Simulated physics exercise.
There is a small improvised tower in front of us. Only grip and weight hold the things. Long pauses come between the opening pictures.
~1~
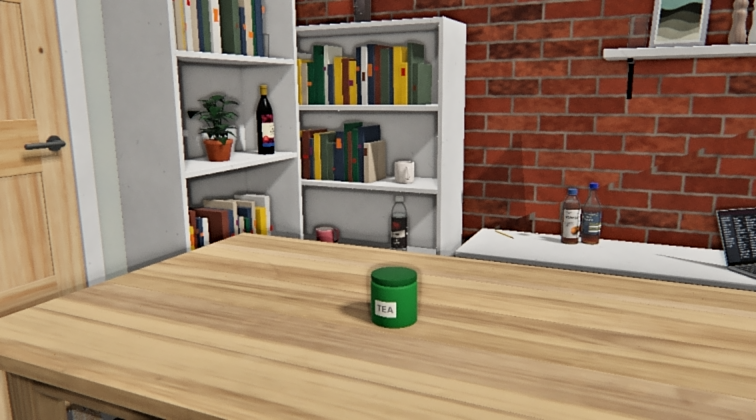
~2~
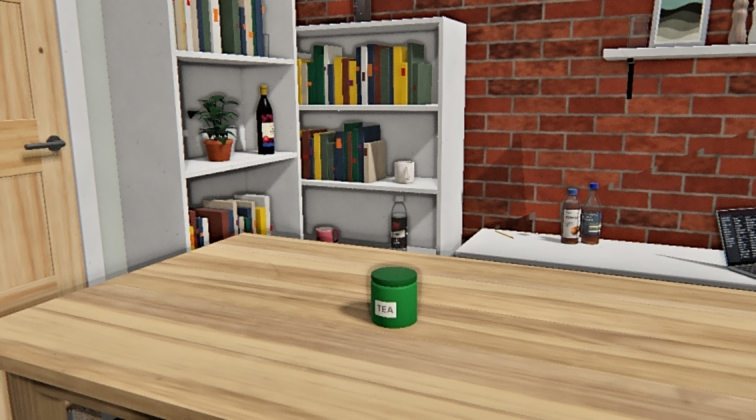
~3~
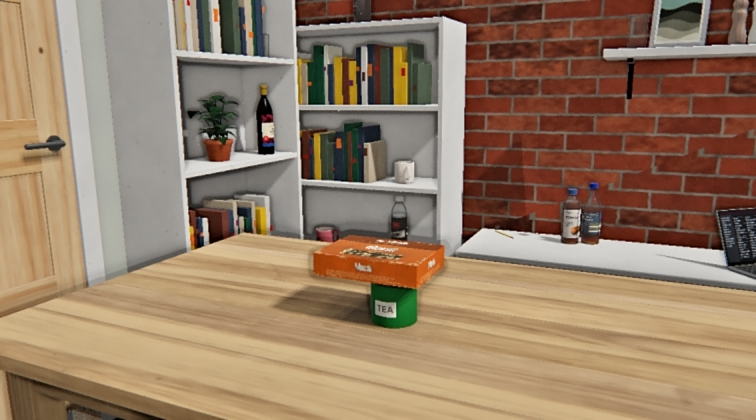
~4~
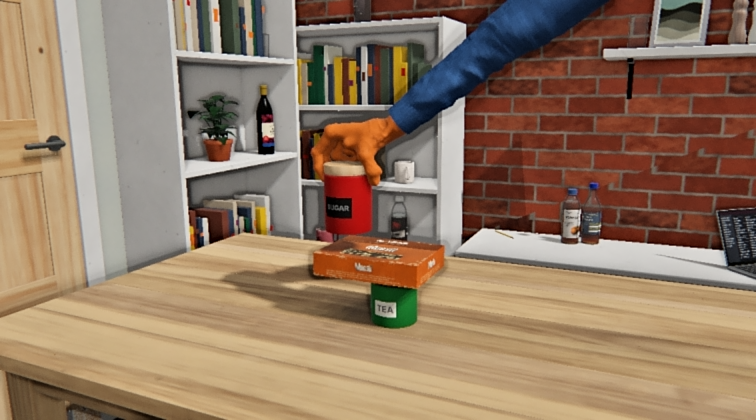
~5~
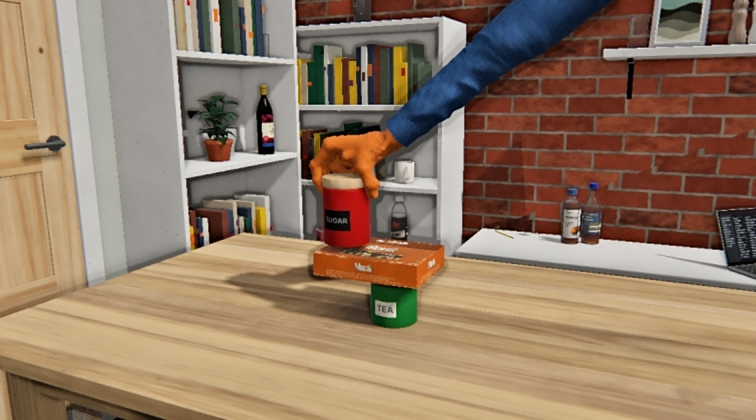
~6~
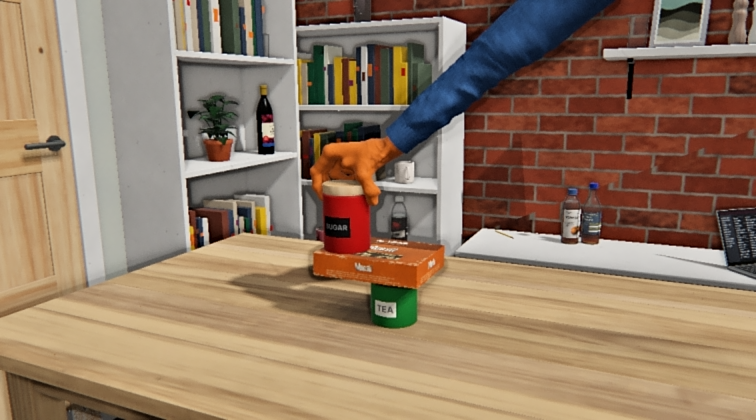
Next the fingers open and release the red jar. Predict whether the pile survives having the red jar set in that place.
Prediction: The pile does not survive and comes down.
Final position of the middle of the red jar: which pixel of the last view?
At about (242, 293).
Then, 0.40 s on from there, red jar now fallen; orange packet turned 52° from how it was put.
Then, 0.70 s on from there, orange packet turned 61° from how it was put.
In the end, fallen, orange packet and red jar; green jar unmoved. At the end, from the last picture's camera, red jar near (242, 293). The stack comes apart.
